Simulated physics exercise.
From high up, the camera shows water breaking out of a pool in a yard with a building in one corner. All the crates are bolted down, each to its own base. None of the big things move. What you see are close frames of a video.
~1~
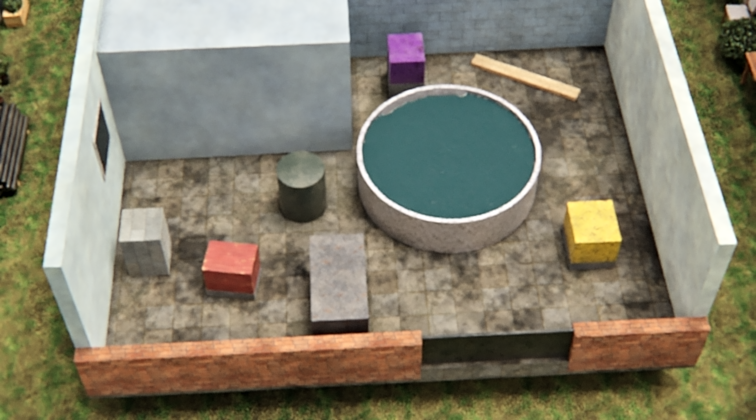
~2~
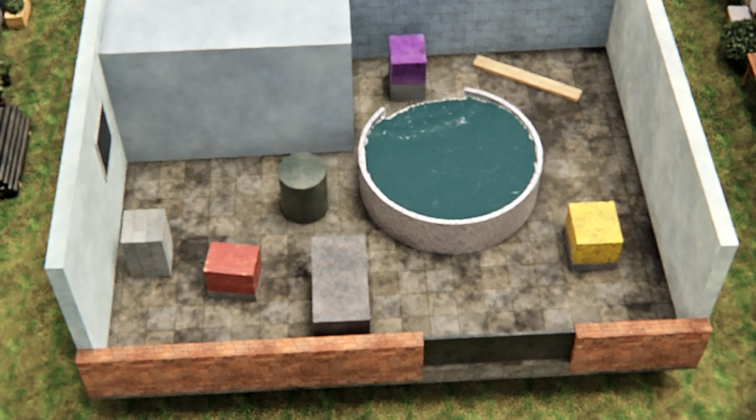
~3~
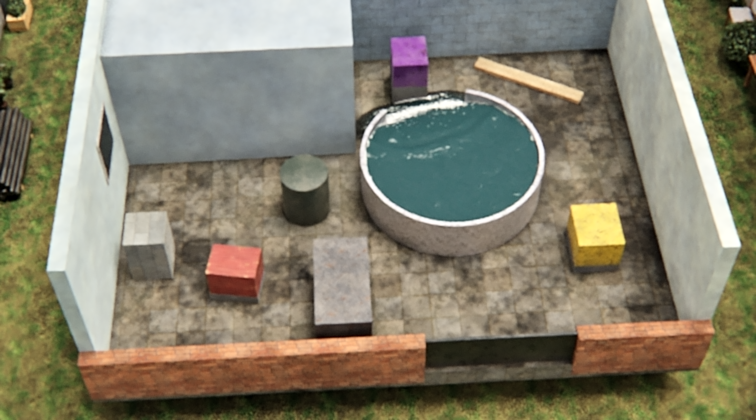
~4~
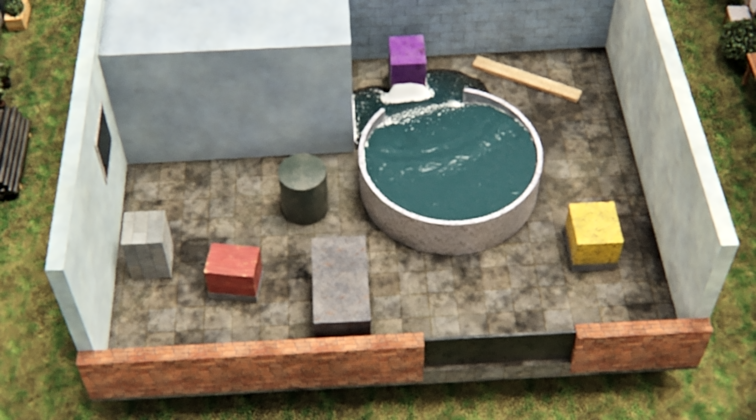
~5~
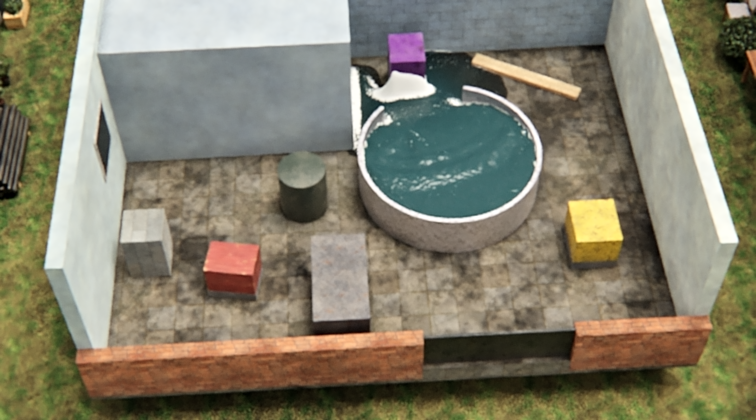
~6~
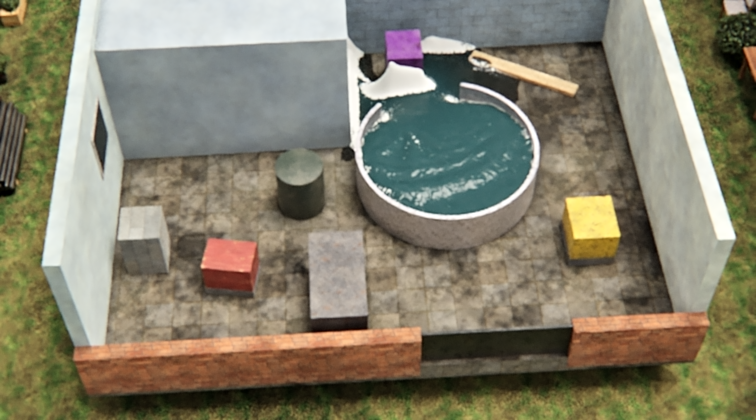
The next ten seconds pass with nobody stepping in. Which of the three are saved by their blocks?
The red crate will be a dry one; the yellow crate will be a wet one; the purple crate will be a wet one.
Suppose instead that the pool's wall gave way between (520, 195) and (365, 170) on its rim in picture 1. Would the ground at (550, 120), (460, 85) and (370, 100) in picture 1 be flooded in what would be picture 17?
Point by point: Unwetted, unwetted, unwetted.
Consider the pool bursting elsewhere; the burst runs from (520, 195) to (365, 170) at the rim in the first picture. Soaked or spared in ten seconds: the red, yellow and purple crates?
Here's how it goes: The red crate is swamped, the yellow crate is swamped, and the purple crate is left untouched.
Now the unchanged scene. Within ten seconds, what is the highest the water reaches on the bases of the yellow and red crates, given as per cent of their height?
170 %, then 50 %.
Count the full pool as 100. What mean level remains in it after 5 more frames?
I'd put it near 72 per cent.
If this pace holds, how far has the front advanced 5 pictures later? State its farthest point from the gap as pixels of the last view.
Close to (557, 44).
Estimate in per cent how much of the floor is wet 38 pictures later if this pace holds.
About 75 %.
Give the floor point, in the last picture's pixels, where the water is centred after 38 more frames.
I'd point to (473, 161).
A moment on, water covers 15 % of the floor; the red crate not reached, the yellow crate not reached, the purple crate water round its plinth.
Next, water covers 25 % of the floor; the red crate not reached, the yellow crate not reached, the purple crate water round its plinth.
Then, water covers 45 % of the floor; the red crate water round its plinth, the yellow crate not reached, the purple crate water round its plinth.
Later, water covers 75 % of the floor; the red crate water round its plinth, the yellow crate water round its plinth, the purple crate water round its plinth.
In the end, water covers 100 % of the floor; the red crate stayed above the water, the yellow crate was topped, the purple crate was topped.
